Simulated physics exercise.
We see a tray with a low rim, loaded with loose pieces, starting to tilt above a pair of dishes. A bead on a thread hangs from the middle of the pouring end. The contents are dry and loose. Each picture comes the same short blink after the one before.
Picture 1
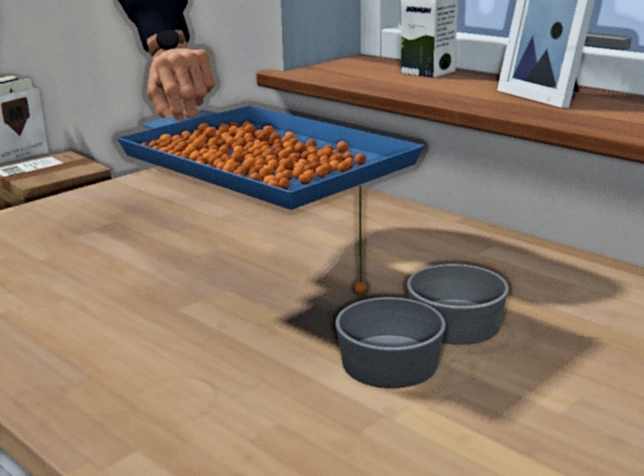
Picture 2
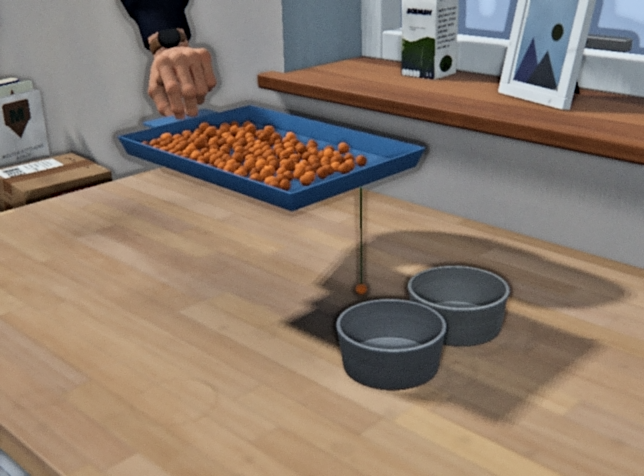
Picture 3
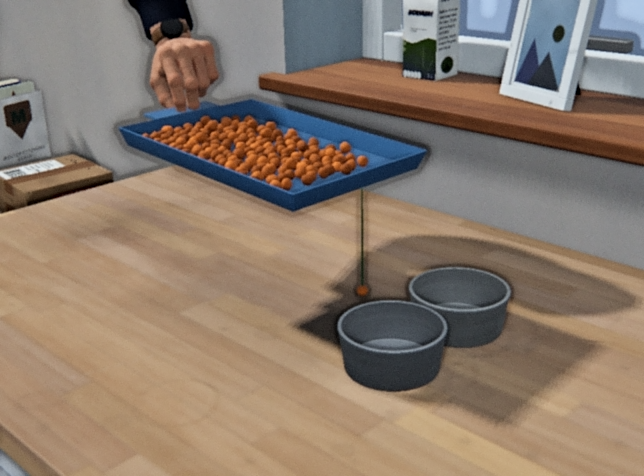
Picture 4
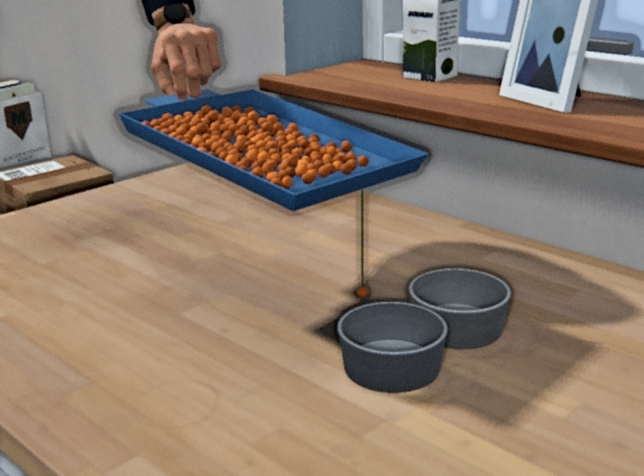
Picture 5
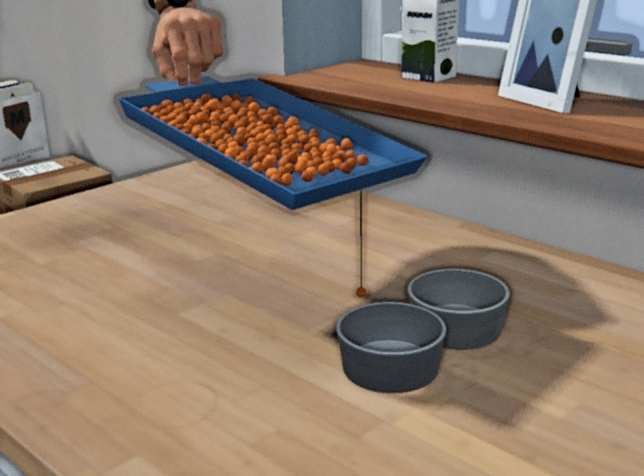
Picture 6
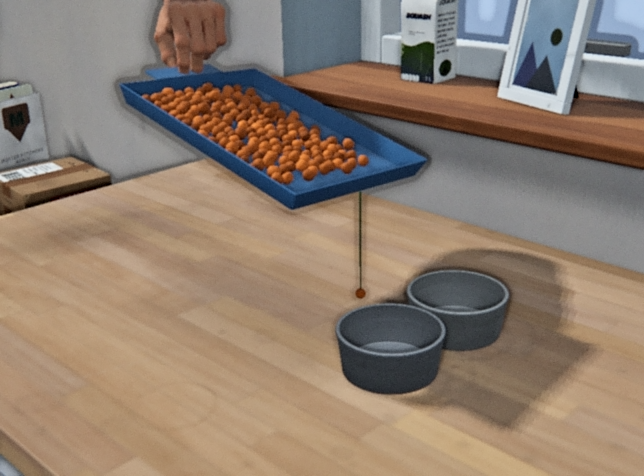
A hand slowly lifted the far end of a blue tray of small round orange pieces, steepening its slant, while a bead hung on a thread beside two gray dishes on the wooden table.
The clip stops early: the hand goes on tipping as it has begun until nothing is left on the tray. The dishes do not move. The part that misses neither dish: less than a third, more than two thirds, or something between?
The two hold over two thirds of the load.
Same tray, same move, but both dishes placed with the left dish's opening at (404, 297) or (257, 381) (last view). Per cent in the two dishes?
About 50 and 0 per cent.
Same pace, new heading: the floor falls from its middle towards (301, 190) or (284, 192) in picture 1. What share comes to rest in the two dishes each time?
First some 20, then 10 per cent.
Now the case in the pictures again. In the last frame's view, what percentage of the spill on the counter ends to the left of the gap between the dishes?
Close to 10 per cent.
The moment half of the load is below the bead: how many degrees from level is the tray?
At some 95 degrees.
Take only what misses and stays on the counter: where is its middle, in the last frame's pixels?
Near (543, 382).
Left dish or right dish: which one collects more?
More ends in the right dish.
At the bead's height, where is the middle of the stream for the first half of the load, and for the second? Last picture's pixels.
Around (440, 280) and then (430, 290).
Just after the last frame, tray tipped steeply; almost all on the tray; just a few in the left dish; just a few in the right dish; just a few in the air.
A moment on, tray tipped past a quarter turn; about a tenth on the tray; roughly a quarter in the left dish; roughly half in the right dish; about a tenth outside both; roughly a quarter in the air.
Further on, tray tipped past a quarter turn; roughly a quarter in the left dish; roughly two thirds in the right dish; about a tenth outside both.
When it is over, tray tipped past a quarter turn; roughly a quarter in the left dish; roughly two thirds in the right dish; about a tenth outside both.
